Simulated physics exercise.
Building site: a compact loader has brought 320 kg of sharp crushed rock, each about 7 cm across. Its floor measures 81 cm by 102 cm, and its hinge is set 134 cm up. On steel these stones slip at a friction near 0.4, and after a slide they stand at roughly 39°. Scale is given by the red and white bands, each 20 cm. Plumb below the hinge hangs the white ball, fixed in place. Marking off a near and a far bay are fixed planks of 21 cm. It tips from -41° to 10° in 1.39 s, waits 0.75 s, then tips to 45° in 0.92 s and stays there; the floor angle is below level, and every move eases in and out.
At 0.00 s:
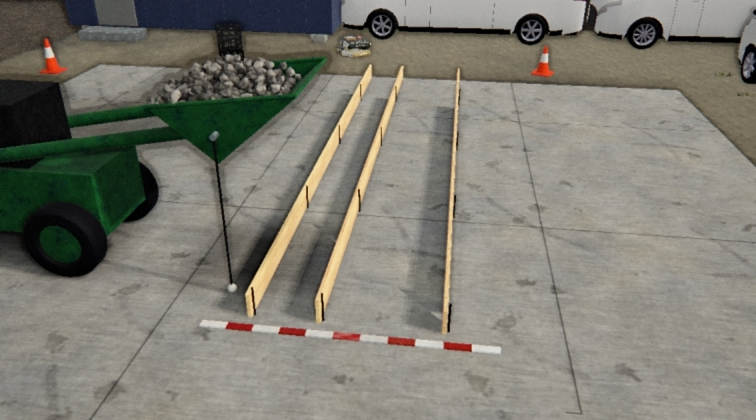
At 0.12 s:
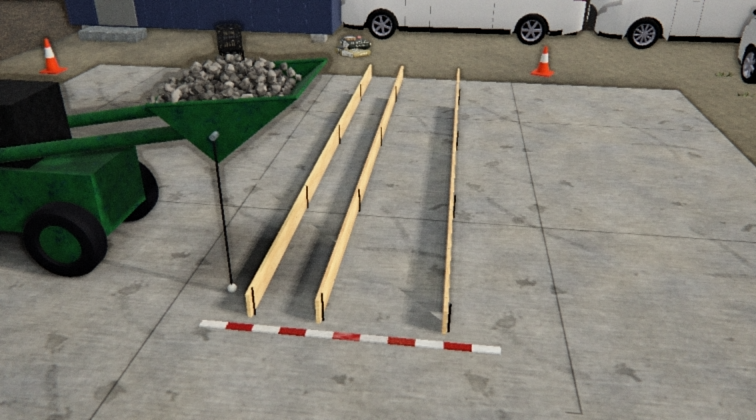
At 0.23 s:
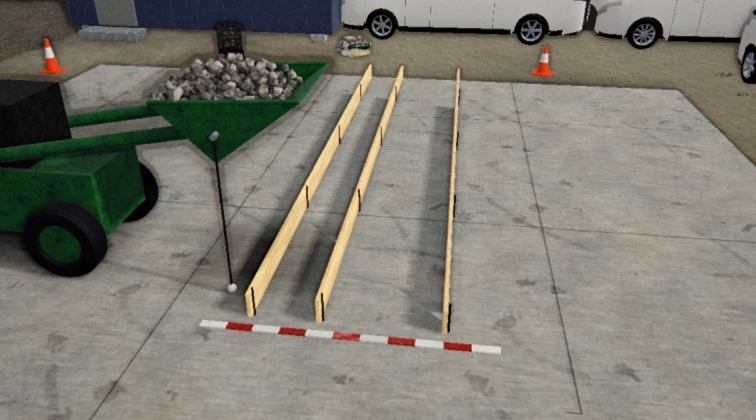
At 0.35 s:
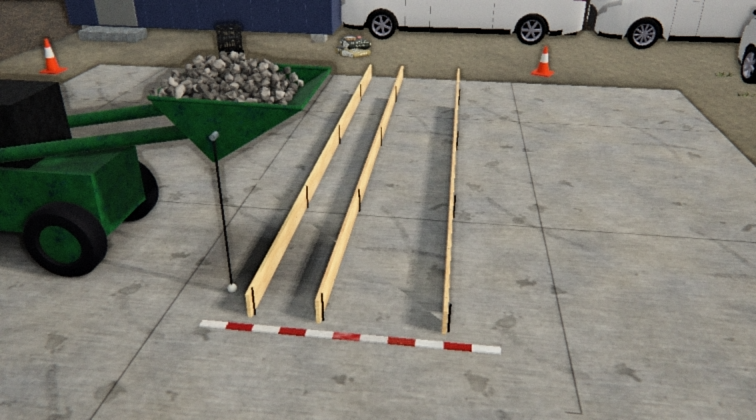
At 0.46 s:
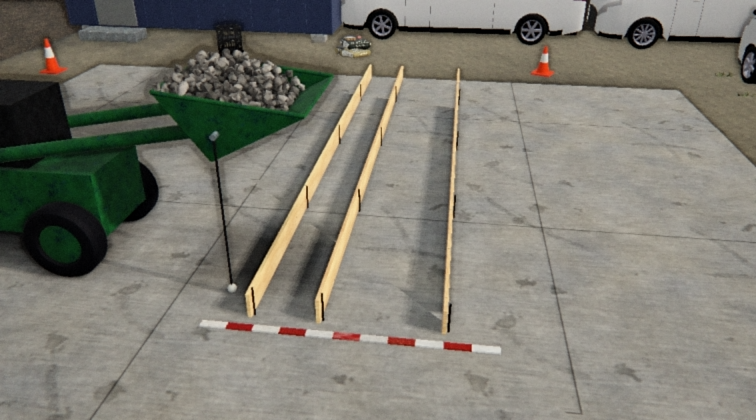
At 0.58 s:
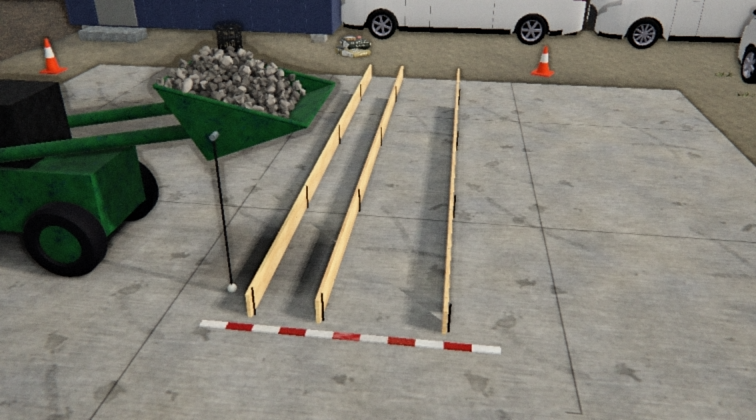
A green loader's bucket, heaped with grey stones, slowly tilted forward, its front edge dipping a little toward the three long wooden boards while the stones stayed piled inside and the wheels stayed still.
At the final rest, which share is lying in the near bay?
About 55 out of 100.
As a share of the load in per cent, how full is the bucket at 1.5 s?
Held: Approx. 100 %.
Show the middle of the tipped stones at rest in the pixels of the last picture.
About (333, 253).
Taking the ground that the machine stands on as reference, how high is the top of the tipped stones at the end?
About 32 cm higher than the ground.
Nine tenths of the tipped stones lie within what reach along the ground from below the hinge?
Distance along the ground: Some 120 cm.
After 1.0 s the floor is at 2°; 100 % in the bucket; the foremost stones are at (291, 122).
After 1.5 s the floor is at 10°; 99 % in the bucket, 1 % in the near bay; the foremost stones are at (315, 147).
After 3.5 s the floor is at 45°; 0 % in the bucket, 66 % in the near bay, 34 % in the far bay; the foremost stones are at (416, 260).
After 6.1 s the floor is at 45°; 0 % in the bucket, 56 % in the near bay, 44 % in the far bay; the foremost stones are at (440, 261).
